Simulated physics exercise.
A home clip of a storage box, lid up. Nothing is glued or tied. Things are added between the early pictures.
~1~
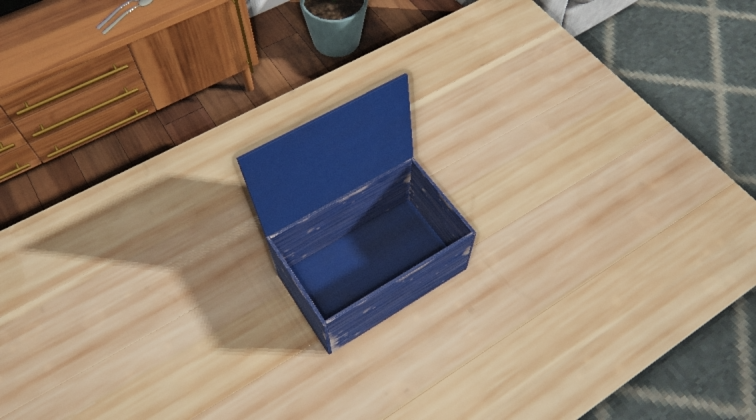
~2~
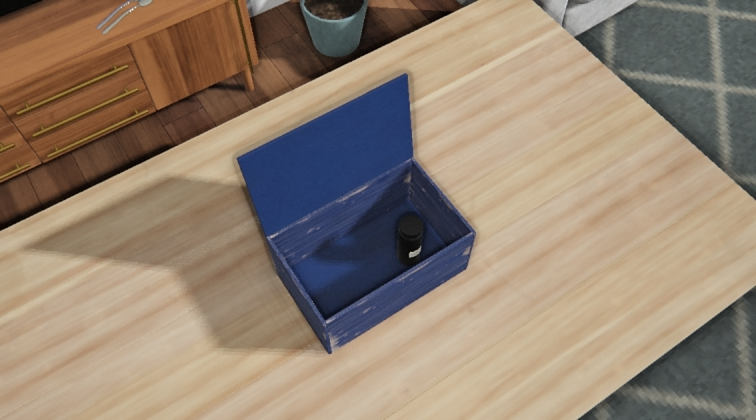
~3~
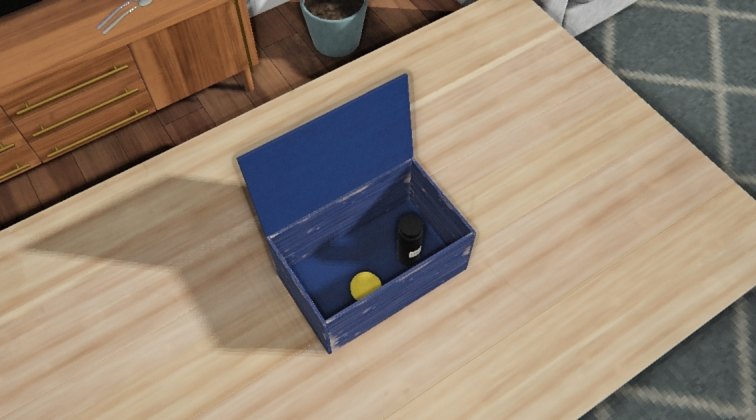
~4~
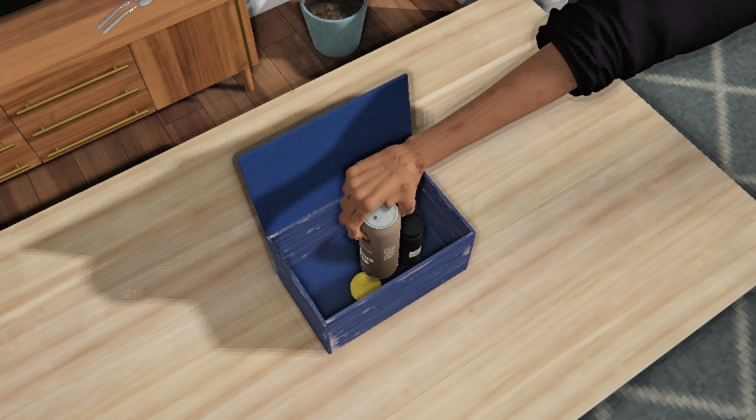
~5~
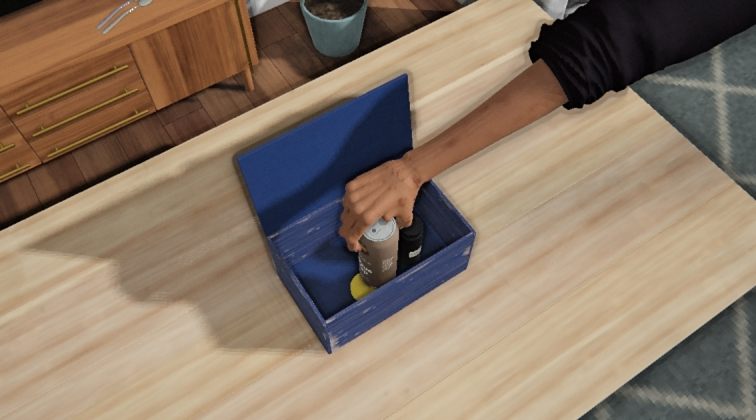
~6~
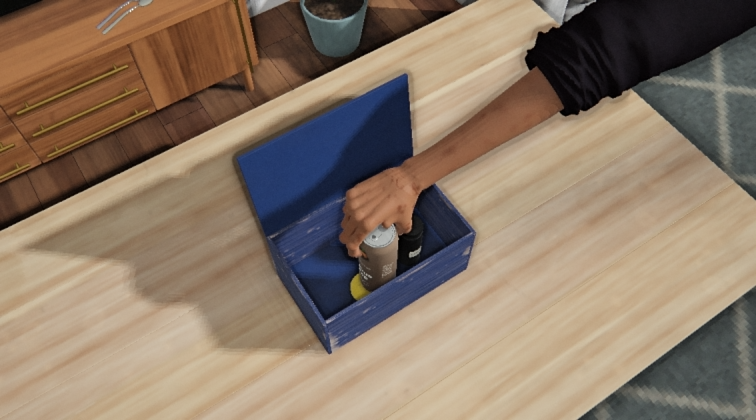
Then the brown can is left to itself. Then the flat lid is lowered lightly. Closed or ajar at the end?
The lid closes.
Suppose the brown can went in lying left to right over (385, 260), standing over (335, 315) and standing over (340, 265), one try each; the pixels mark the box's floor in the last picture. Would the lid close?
First try: It closes; second try: It is held up; third try: It will not close.
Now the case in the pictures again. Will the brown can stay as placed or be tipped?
It ends up tilted.
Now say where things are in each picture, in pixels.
In the first picture, the last thing is not in view yet.
In the second picture, the last thing is not in view yet.
In the third picture, the last thing is not in view yet.
The fourth picture shows still above its spot; brown can (380, 241).
The fifth picture shows still above its spot; brown can (378, 252).
The sixth picture shows in place under the hand; brown can (378, 258).
Then, 0.60 s later than the last frame, brown can on its side near (409, 266); black shaker tilted by 32°; yellow lemon moved well along.
Then, 1.60 s later than the last frame, lid 57° above the rim; brown can on its side near (409, 271); black shaker tilted by 37°; yellow lemon moved well along.
When it is over, lid shut; lying over in the box, brown can and black shaker; moved from the start, yellow lemon. End places, in pixels of the last picture, brown can near (409, 271).
